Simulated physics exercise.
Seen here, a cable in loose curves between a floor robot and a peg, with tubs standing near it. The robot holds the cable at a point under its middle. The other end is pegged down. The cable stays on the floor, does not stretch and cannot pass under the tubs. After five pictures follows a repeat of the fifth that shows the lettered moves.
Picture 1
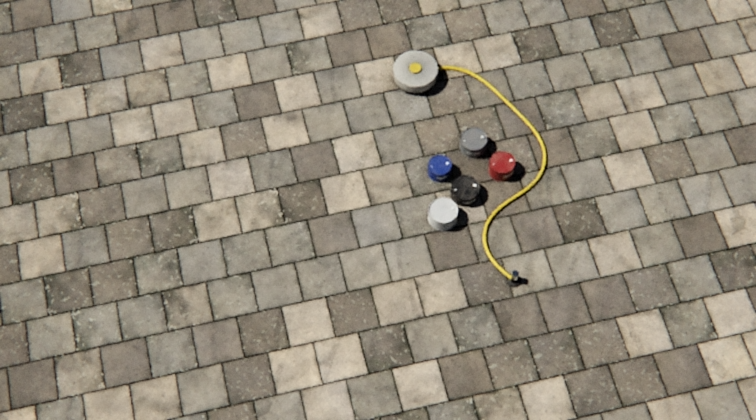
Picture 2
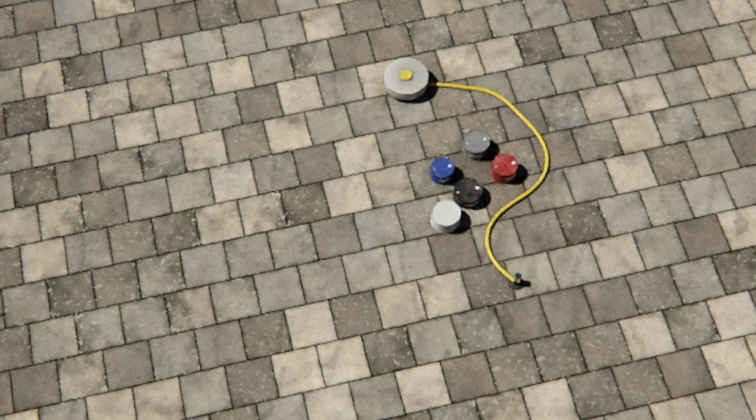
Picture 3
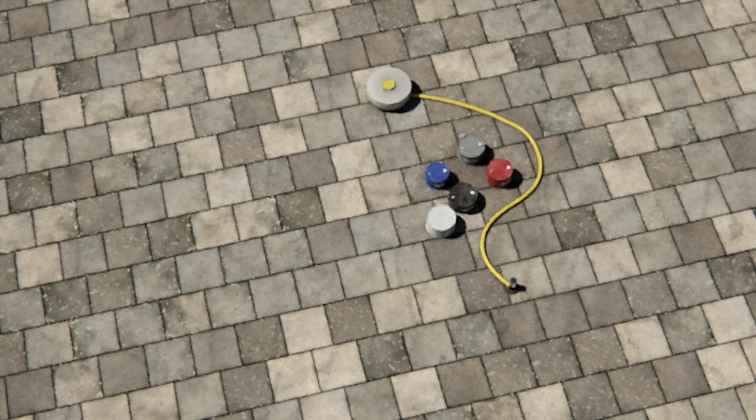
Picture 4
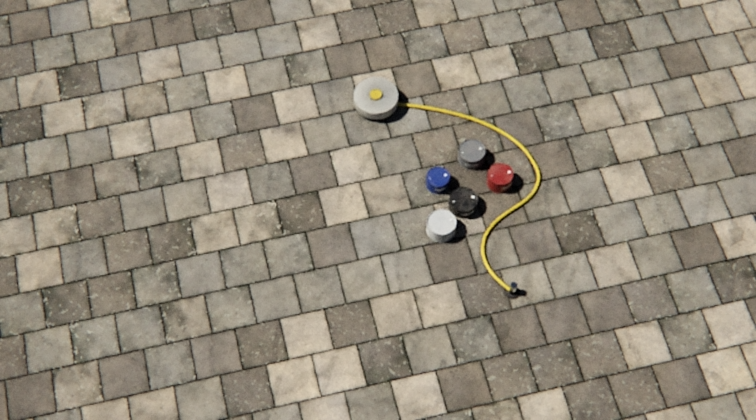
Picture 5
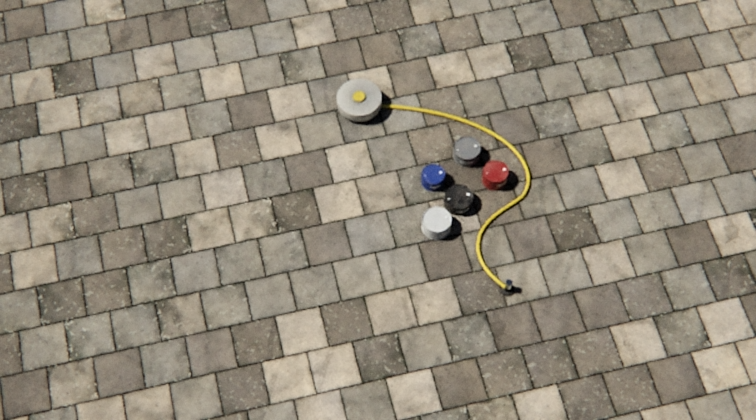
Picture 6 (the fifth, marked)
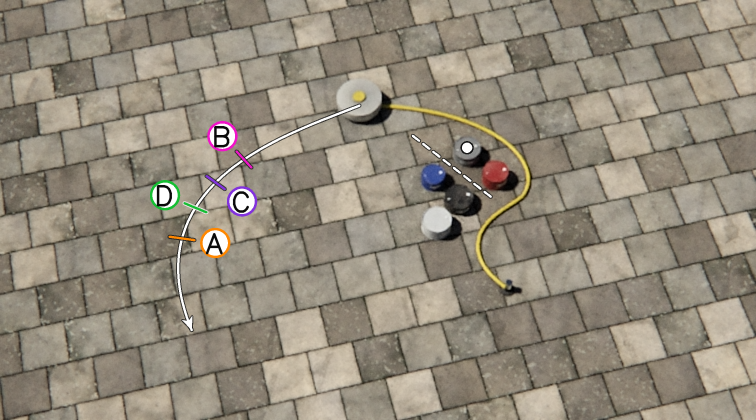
Round grey robot sliding left and slightly down across paving, drawing a pegged yellow cable's curve closer around five small coloured tubs.
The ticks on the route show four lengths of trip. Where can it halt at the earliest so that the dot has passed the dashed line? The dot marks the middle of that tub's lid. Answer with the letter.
Mark B.
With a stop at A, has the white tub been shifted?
By then, yes.
On the copy, A at (182, 238); B at (244, 160); C at (216, 183); D at (195, 208); the dashed line at (452, 166); the route from (359, 106) via (213, 185) to (192, 330); the white dot at (467, 148).
On B. First, robot (319, 117); grey tub (467, 152).
Then, robot (277, 136); red tub (484, 178); grey tub (462, 159).
Finally, robot (243, 155); red tub (469, 187); black tub (451, 206); white tub (434, 226); grey tub (443, 179); blue tub (419, 185); the dot on the grey tub is over the dashed line.
By contrast, A does it too, but is farther than needed; C does it too, but is farther than needed; D does it too, but is farther than needed.
